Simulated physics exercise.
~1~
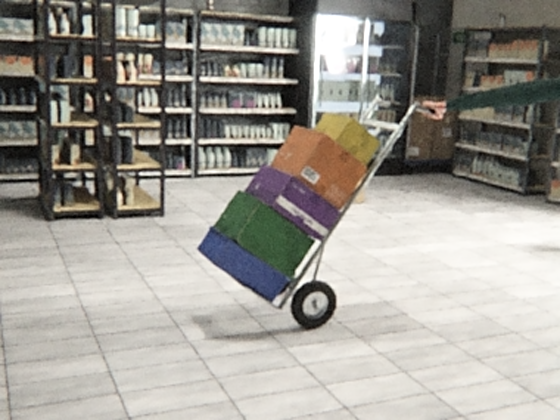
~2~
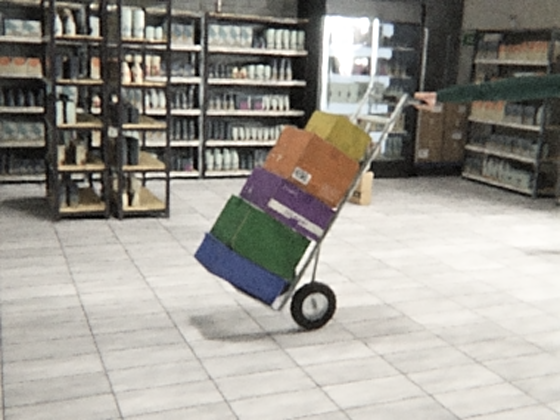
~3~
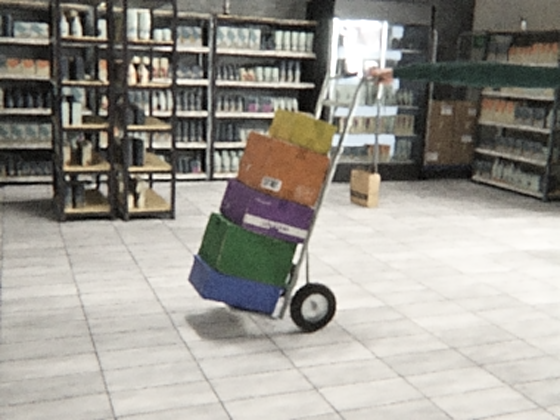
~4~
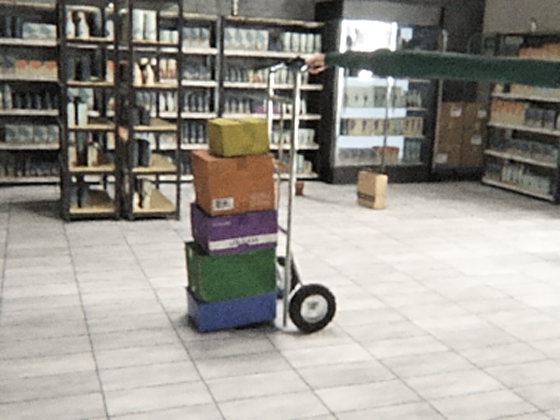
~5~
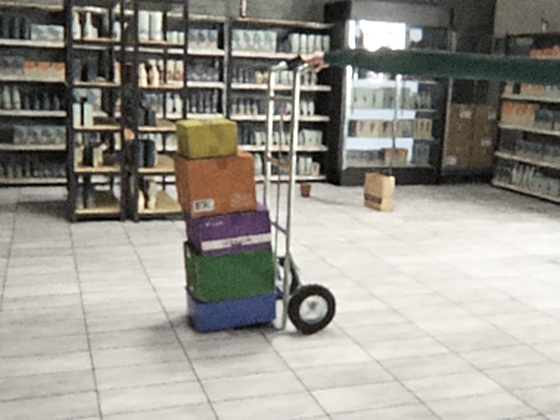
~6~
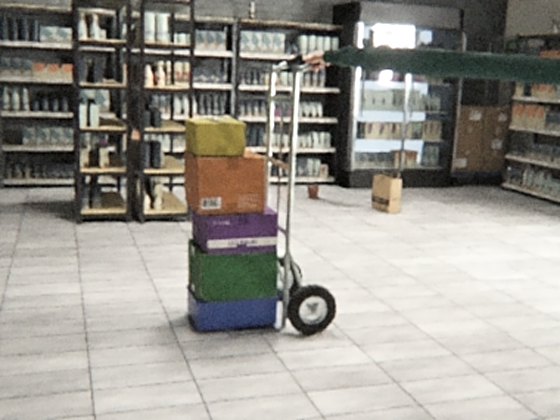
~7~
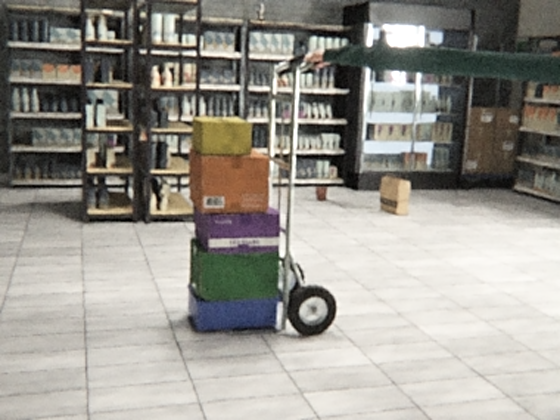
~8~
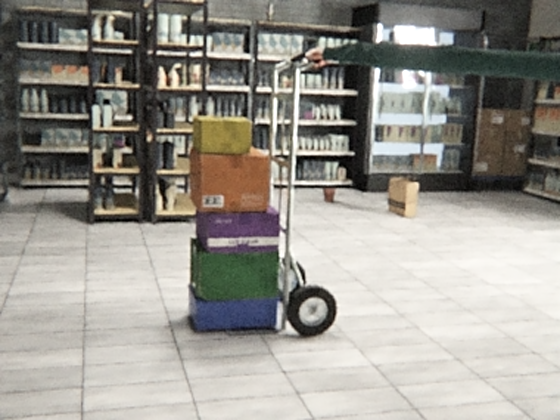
A two-wheeled barrow truck leans back to the right in a tiled shop room, seen from the side by a slightly drifting camera, with stocked shelves and a lit glass cabinet behind. It carries five stacked items, a blue tote lowest, then a green box, a purple box, an orange parcel and a small yellow box on top. A hand on a green-sleeved arm swings the handle up until the truck stands upright. The upper boxes tip leftward, then rock back. The stack settles still standing, the yellow box a little out of its starting place.
